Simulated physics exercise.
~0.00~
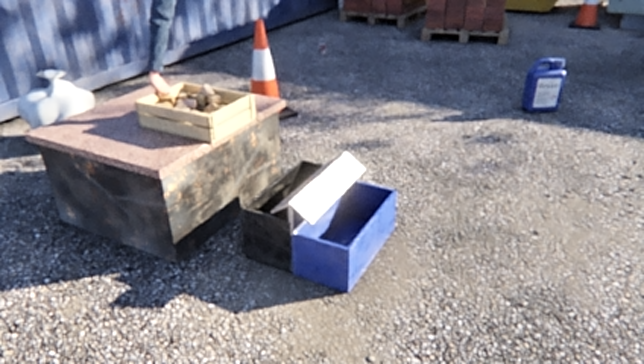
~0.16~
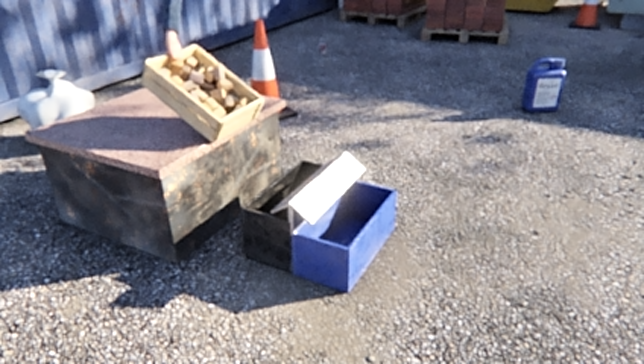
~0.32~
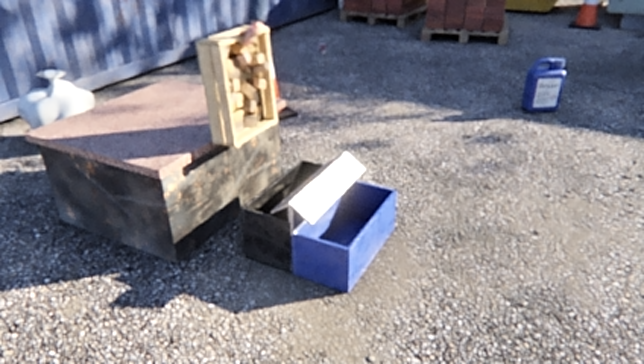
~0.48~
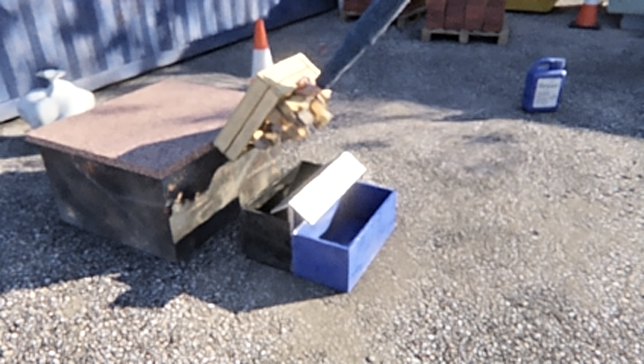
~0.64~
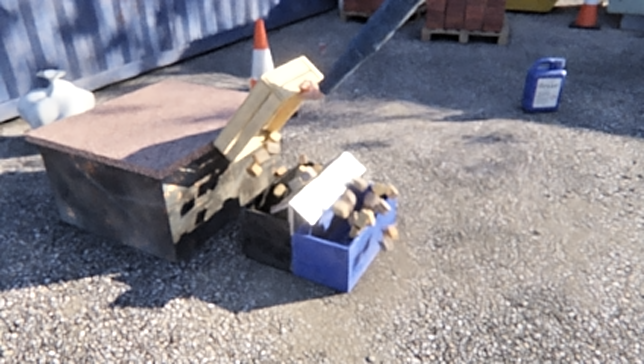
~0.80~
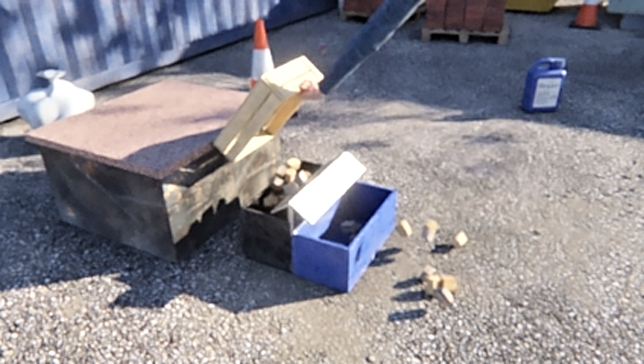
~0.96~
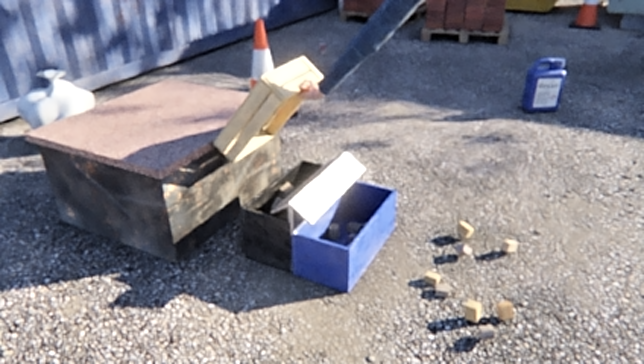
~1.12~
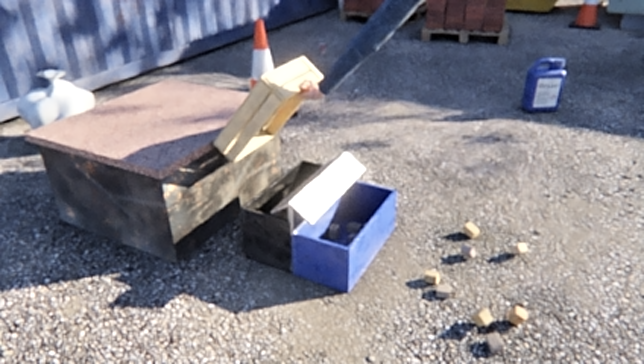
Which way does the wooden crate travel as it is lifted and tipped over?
The wooden crate moves to the right, from the bench top towards the black and blue tubs.
Dark-sleeved arm tipping a wooden crate above a bench, spilling timber offcuts into black and blue tubs, several landing beyond.
